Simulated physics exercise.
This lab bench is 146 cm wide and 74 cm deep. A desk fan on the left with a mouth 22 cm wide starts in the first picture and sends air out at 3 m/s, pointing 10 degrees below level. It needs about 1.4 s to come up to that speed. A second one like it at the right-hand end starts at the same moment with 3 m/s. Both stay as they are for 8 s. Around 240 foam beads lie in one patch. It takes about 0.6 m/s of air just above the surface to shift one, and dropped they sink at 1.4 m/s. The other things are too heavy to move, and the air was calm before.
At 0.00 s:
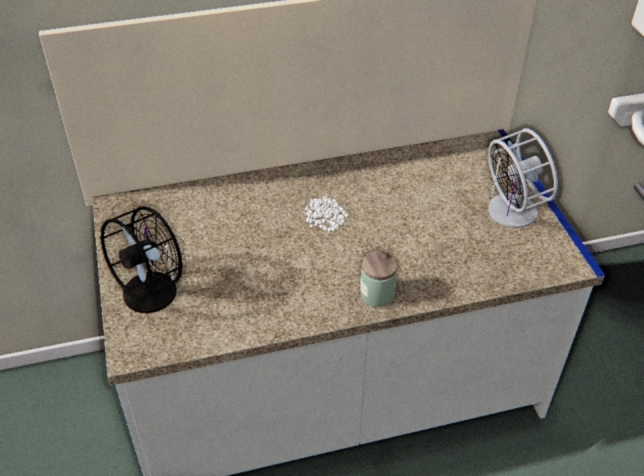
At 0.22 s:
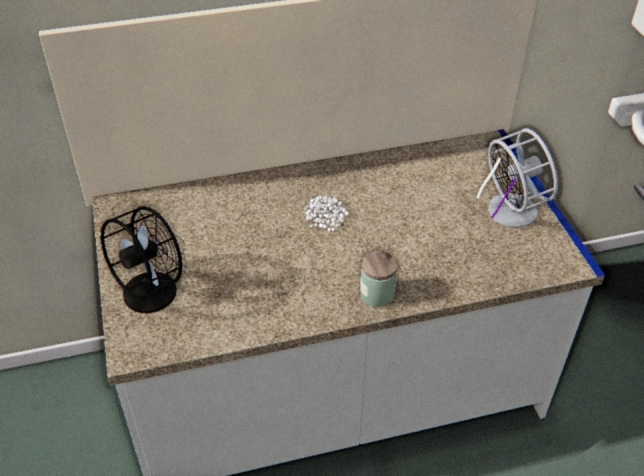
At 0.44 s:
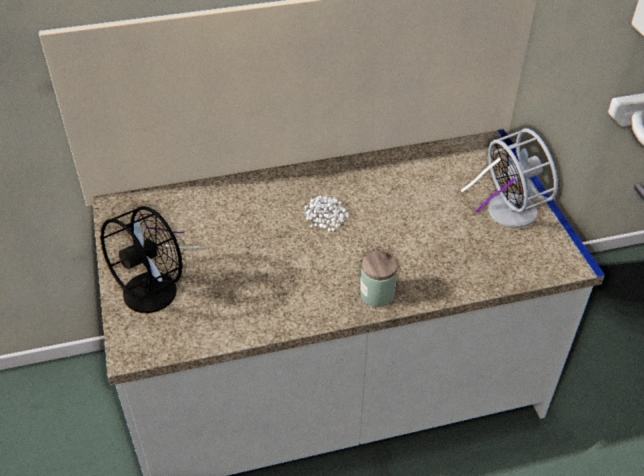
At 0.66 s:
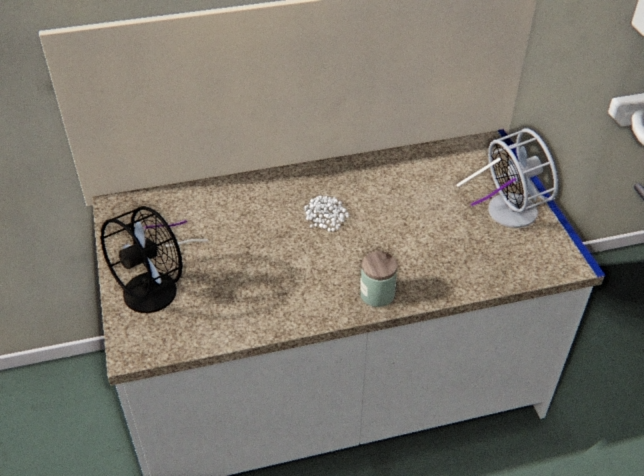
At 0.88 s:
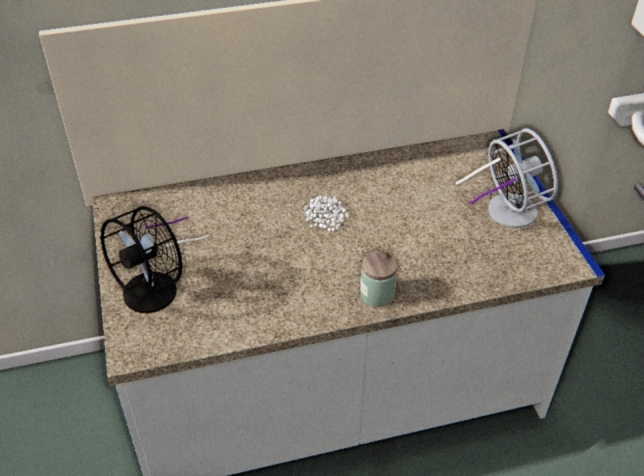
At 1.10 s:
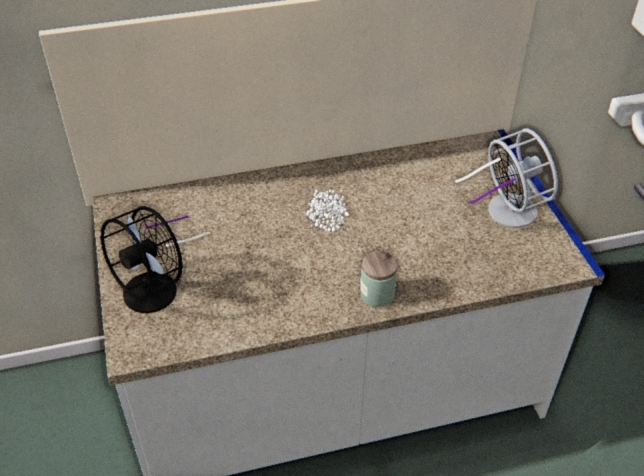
Two caged desk fans spinning on a speckled lab bench, streamers lifting right then left, white foam beads barely shifting between them.
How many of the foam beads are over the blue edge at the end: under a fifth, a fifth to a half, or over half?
By then over half are over the blue edge.
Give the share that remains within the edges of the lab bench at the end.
Near 3 %.
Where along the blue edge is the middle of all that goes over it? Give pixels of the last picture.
Near (507, 134).
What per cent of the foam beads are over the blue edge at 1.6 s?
Some 0 per cent.
After 1.6 s, 0 % are over the blue edge; the middle of those left on the top is near (467, 136); 0 % are gone or lie where they will stay.
After 2.6 s, 93 % are over the blue edge; 95 % are gone or lie where they will stay.
After 4.4 s, 94 % are over the blue edge; 96 % are gone or lie where they will stay.
After 8.0 s, at the end, 94 % are over the blue edge.
